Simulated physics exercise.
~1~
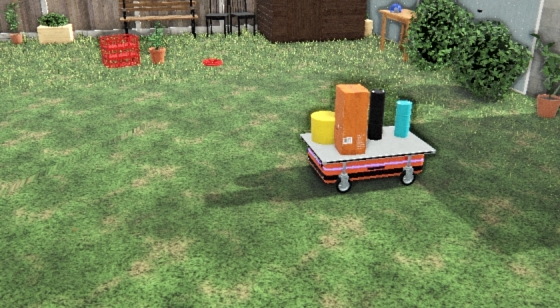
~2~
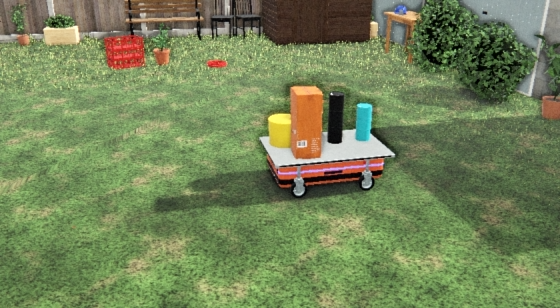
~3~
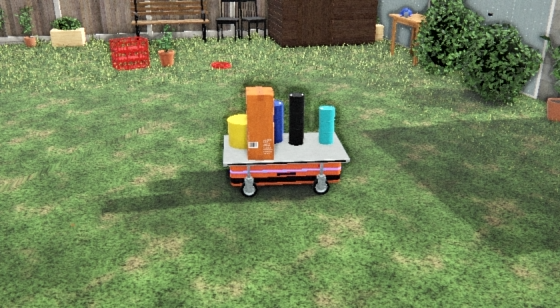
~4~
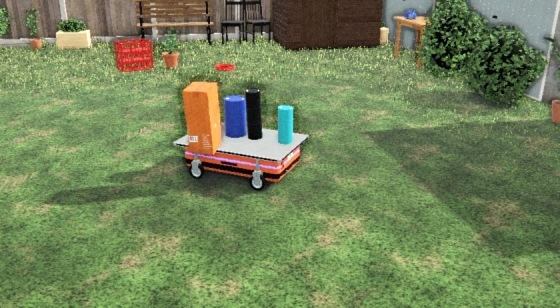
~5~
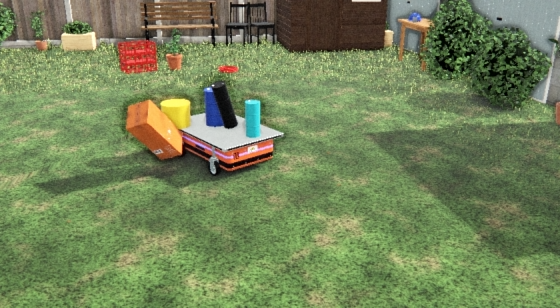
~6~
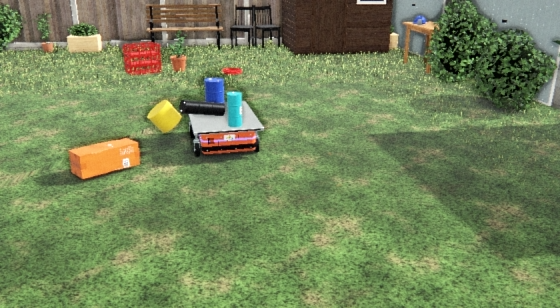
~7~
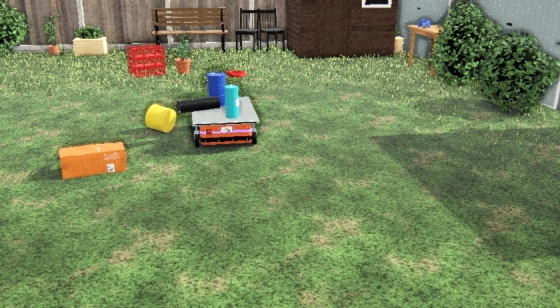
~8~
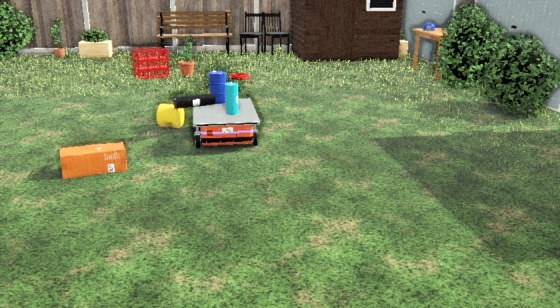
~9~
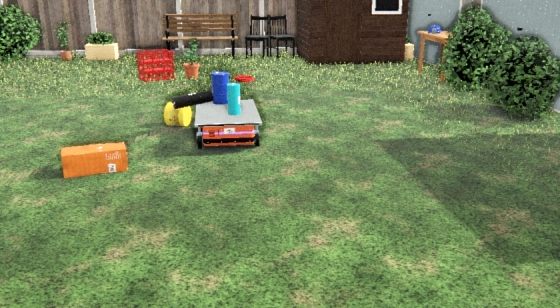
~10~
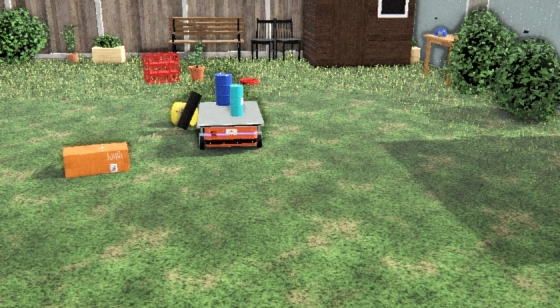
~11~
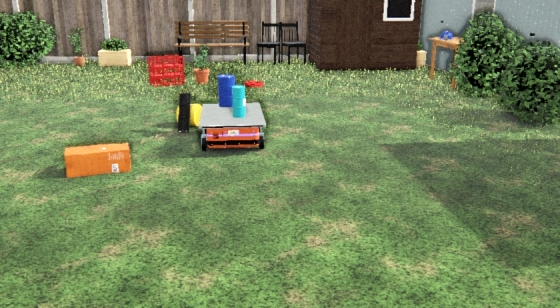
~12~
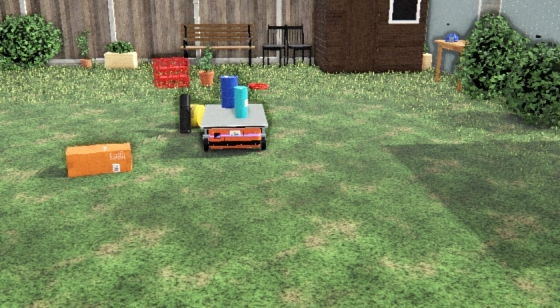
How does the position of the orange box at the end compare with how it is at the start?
At the start the orange box stands upright on the cart, but at the end it lies on its side on the grass.
